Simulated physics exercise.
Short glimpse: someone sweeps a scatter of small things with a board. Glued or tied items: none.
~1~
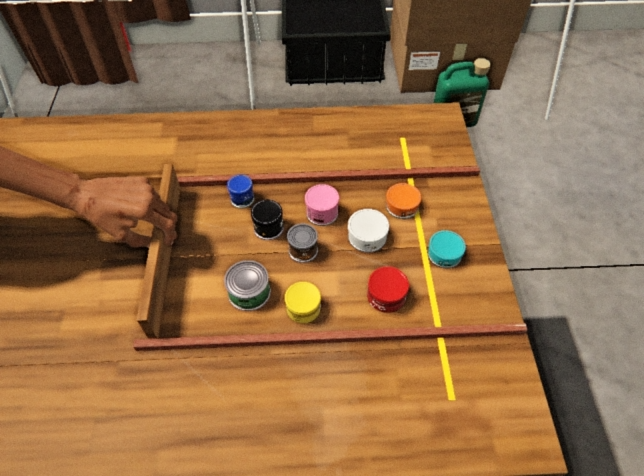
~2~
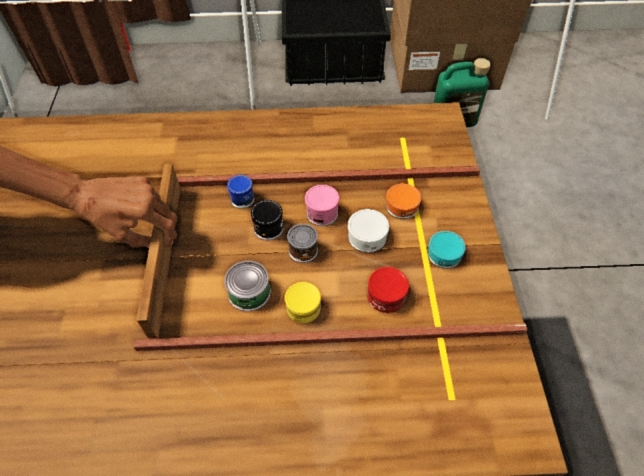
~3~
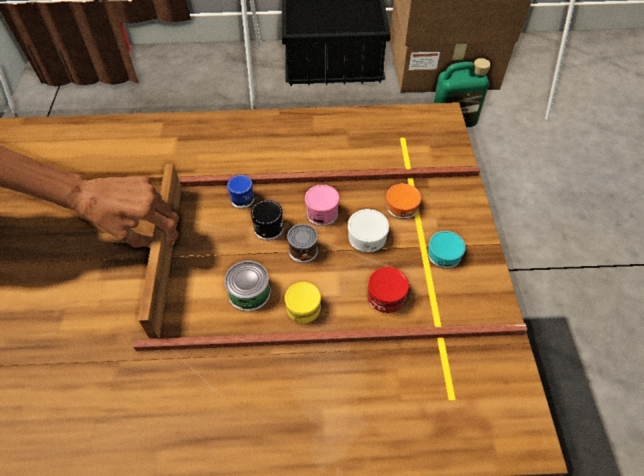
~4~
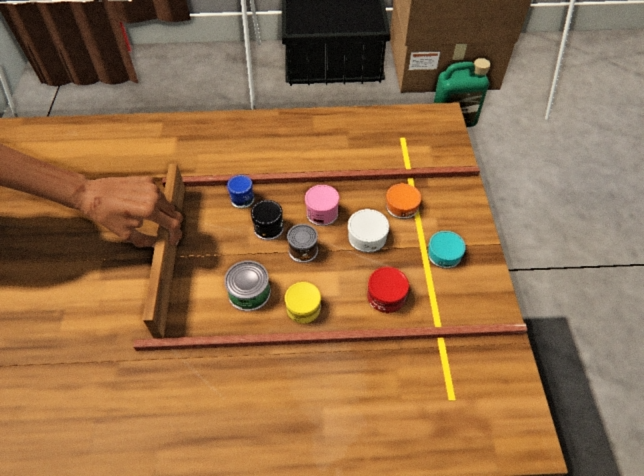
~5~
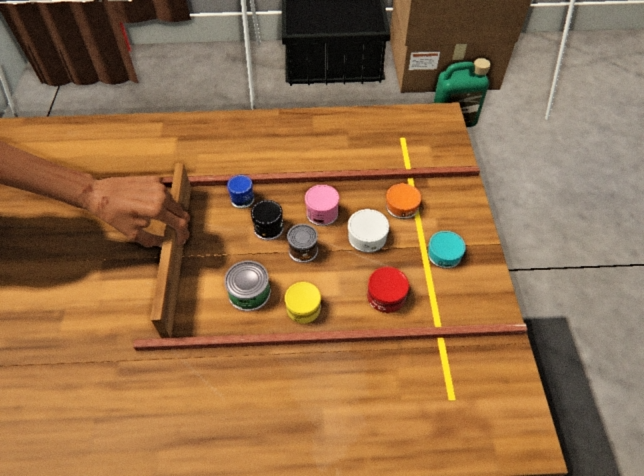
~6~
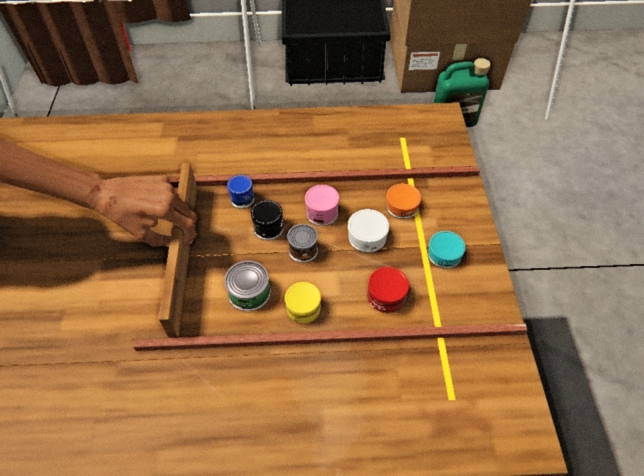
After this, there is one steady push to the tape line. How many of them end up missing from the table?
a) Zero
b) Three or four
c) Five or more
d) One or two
Zero.
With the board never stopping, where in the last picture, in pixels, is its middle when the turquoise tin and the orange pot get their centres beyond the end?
The middle is at (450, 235) when it's the turquoise tin, and at (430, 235) when it's the orange pot.
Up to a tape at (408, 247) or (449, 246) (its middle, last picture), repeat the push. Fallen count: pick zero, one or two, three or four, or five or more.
Going place by place, the count is zero; 1 or 2.
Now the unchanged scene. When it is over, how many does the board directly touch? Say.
At rest, 5 are in contact.
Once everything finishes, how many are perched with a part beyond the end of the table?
1 is the number.
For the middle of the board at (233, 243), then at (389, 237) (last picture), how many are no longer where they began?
By then 2, and later 10.
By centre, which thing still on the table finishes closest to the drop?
Looks like the orange pot to me.
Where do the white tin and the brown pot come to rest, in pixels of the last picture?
The white tin stops around (467, 227); the brown pot around (438, 237).
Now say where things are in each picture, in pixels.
In the first picture, turquoise tin (446, 250); orange pot (403, 201); red tub (388, 290); board (161, 245); tape (423, 247).
In the second picture, orange pot (403, 201); brown pot (303, 243).
In the third picture, red tub (388, 290); green tin (248, 286).
In the fourth picture, turquoise tin (446, 250); black pot (268, 220).
In the fifth picture, orange pot (403, 201); blue tin (241, 192).
In the sixth picture, turquoise tin (446, 250); orange pot (403, 201); red tub (388, 290); board (181, 245); tape (423, 247).
A little later, none off yet; turquoise tin at rest near (446, 250); orange pot at rest near (403, 201); red tub at rest near (388, 290).
When it is over, the number that fall off is zero.
